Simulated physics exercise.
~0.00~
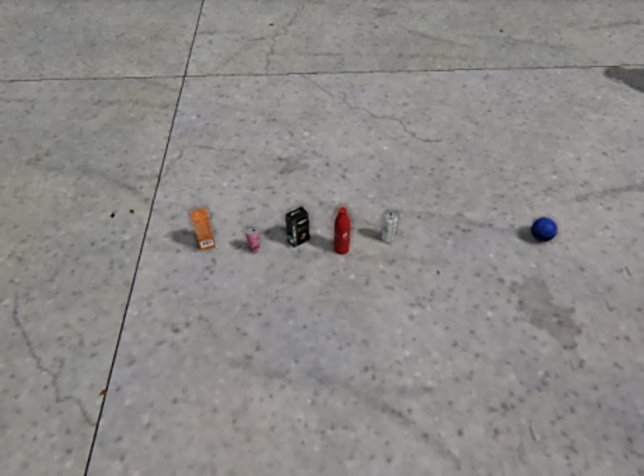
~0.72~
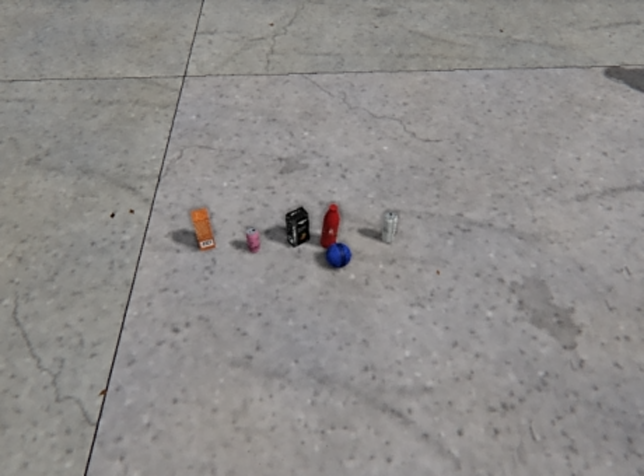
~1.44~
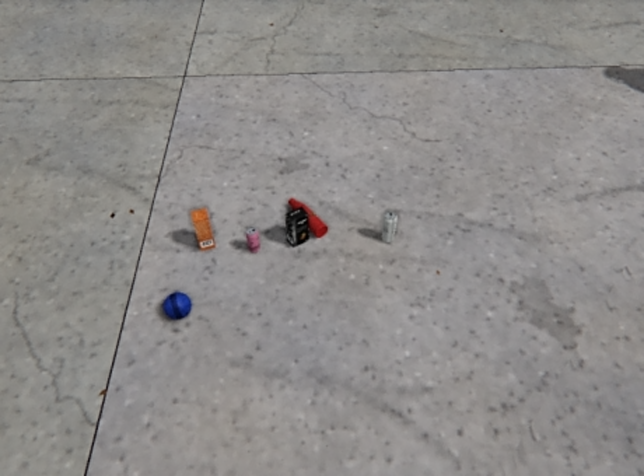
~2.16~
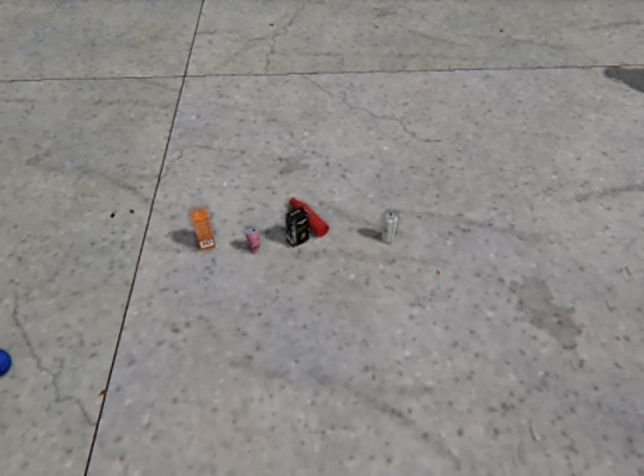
Blue ball rolling left across a concrete floor, knocking a red bottle over against a black carton that stays standing.
